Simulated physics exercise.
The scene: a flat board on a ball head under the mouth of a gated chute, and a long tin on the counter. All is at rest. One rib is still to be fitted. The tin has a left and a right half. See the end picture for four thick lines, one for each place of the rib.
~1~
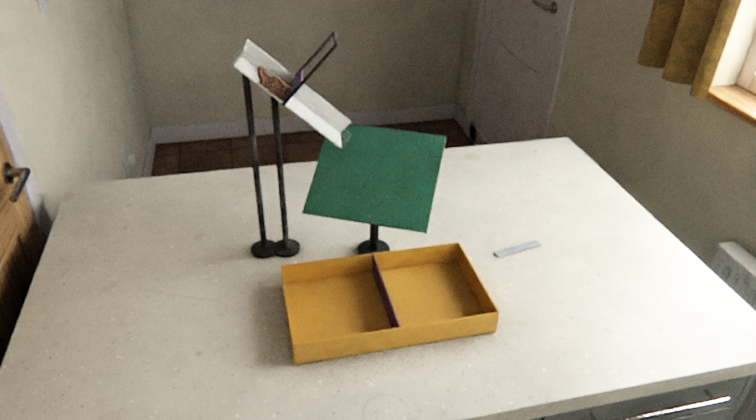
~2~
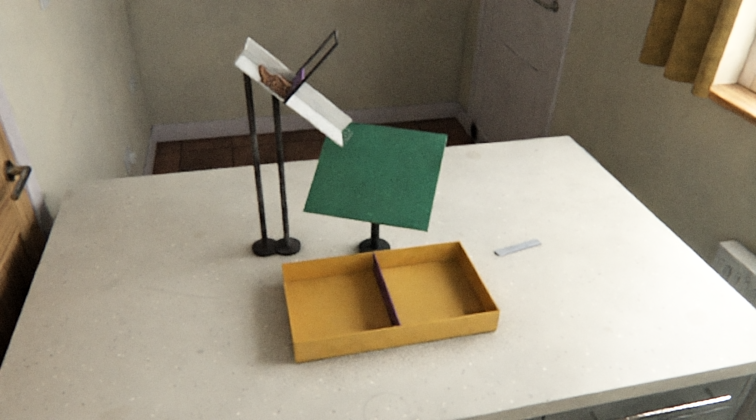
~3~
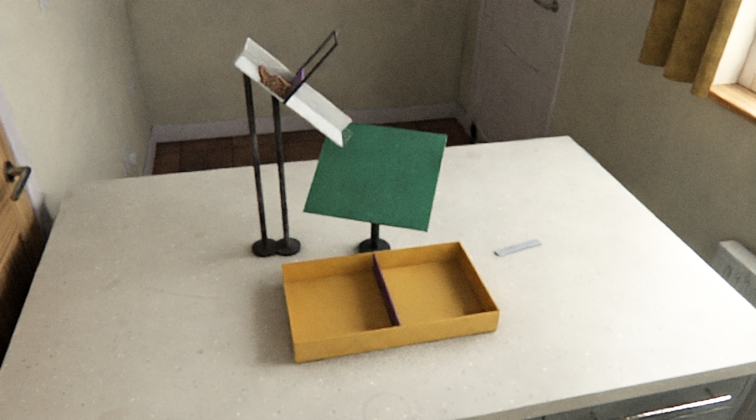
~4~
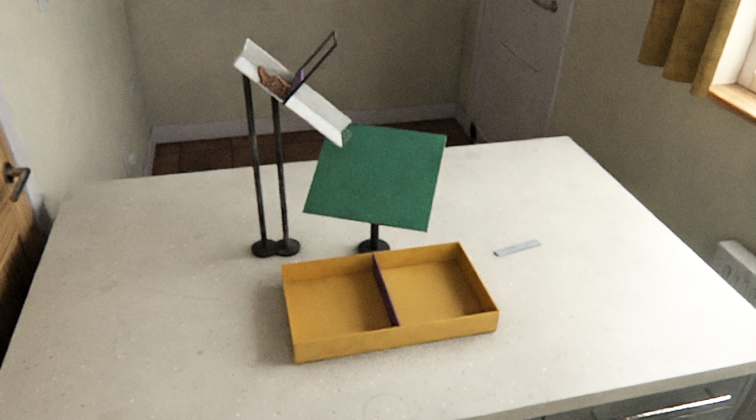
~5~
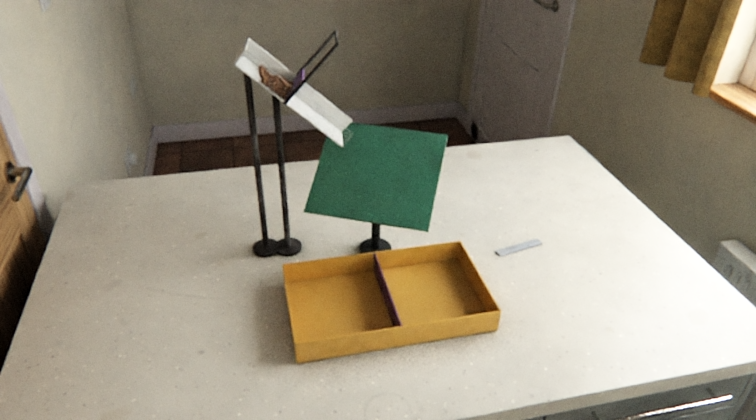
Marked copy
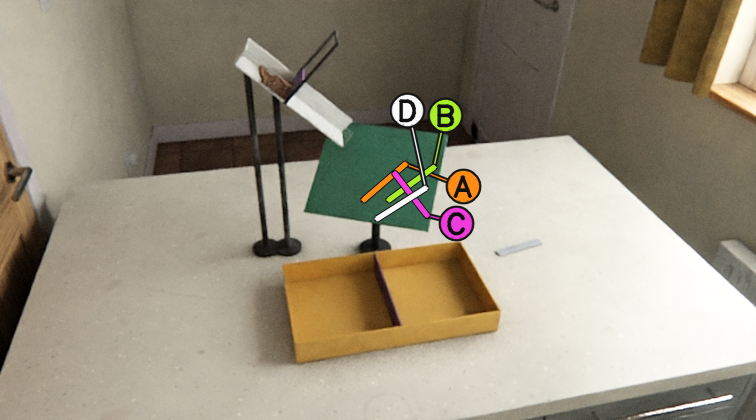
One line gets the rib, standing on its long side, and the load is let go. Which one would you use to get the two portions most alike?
Choose C.
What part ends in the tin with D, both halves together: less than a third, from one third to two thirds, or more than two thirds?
More than two thirds.
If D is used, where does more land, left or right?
Left.
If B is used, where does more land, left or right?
Left.
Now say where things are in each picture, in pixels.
The first picture shows load behind the gate (278, 84), cereal balls; lip of the chute (340, 140), sloping fairly steeply.
The second picture shows middle of the board (377, 172), tilted fairly steeply; middle of its low edge (364, 221); of its high edge (388, 127).
The third picture shows front corners of the tin (295, 343) and (500, 311); front end of its middle wall (401, 327); gate still shut (300, 78).
The fourth picture shows middle of the load (278, 83); lip (341, 140).
The fifth picture shows middle of the load (279, 83); lip (342, 139).
On the marked copy, line A from (405, 164) to (363, 199); line B from (433, 167) to (388, 199); line C from (394, 173) to (427, 215); line D from (425, 188) to (377, 218).
With A, of what is caught, almost all in the left half, about a tenth in the right.
With B, of what is caught, almost all in the left half, about a tenth in the right.
With C, of what is caught, roughly half in the left half, roughly half in the right.
With D, of what is caught, almost all in the left half, about a tenth in the right.
